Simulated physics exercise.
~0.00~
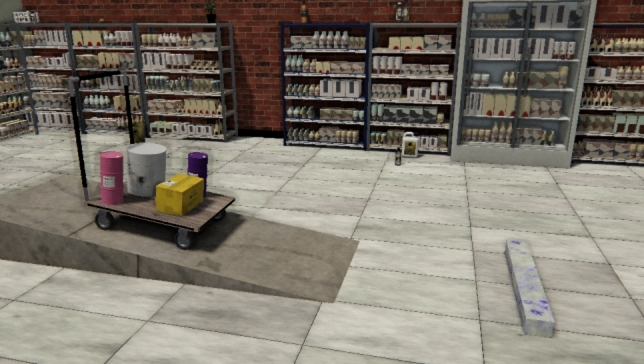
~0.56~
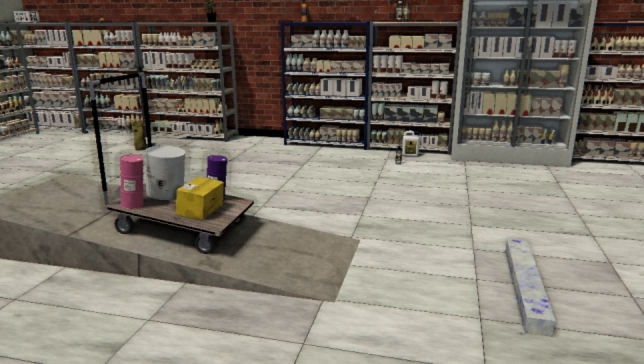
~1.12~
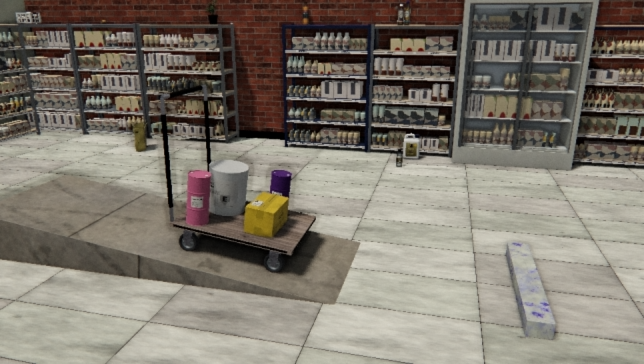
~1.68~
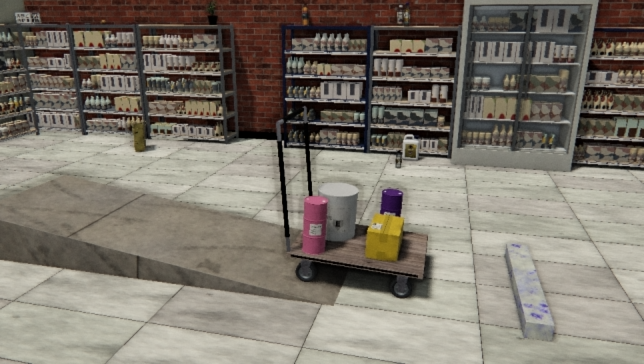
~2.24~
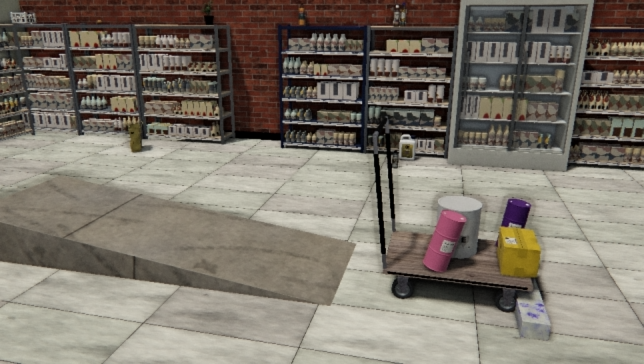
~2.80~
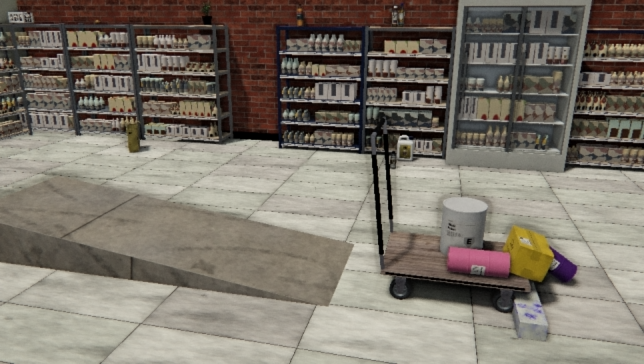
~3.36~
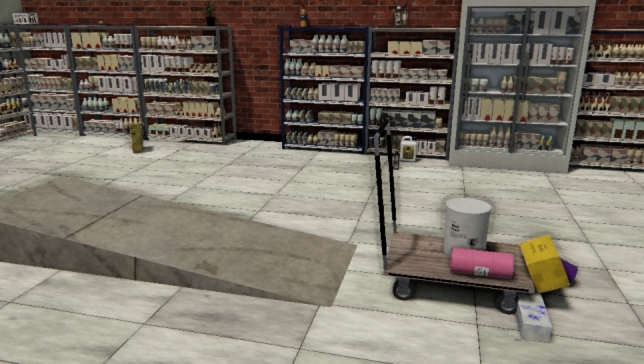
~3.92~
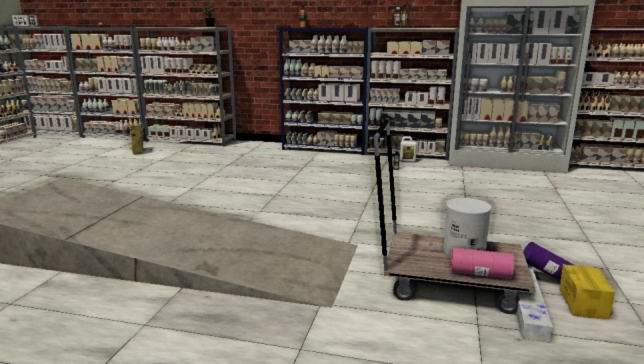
At the start, a flat trolley carrying a pink canister, a white pail, a purple canister and a yellow parcel rolls down a ramp in a shop lined with stocked shelves. It moves right onto the pale tiled floor, its load still standing. The trolley then meets a low kerb and stops, and the pink canister tips over onto the deck. The purple canister and the yellow parcel topple off the right edge to the floor. Finally, the parcel lies beside the purple canister, while the pail stands upright behind the fallen pink canister.
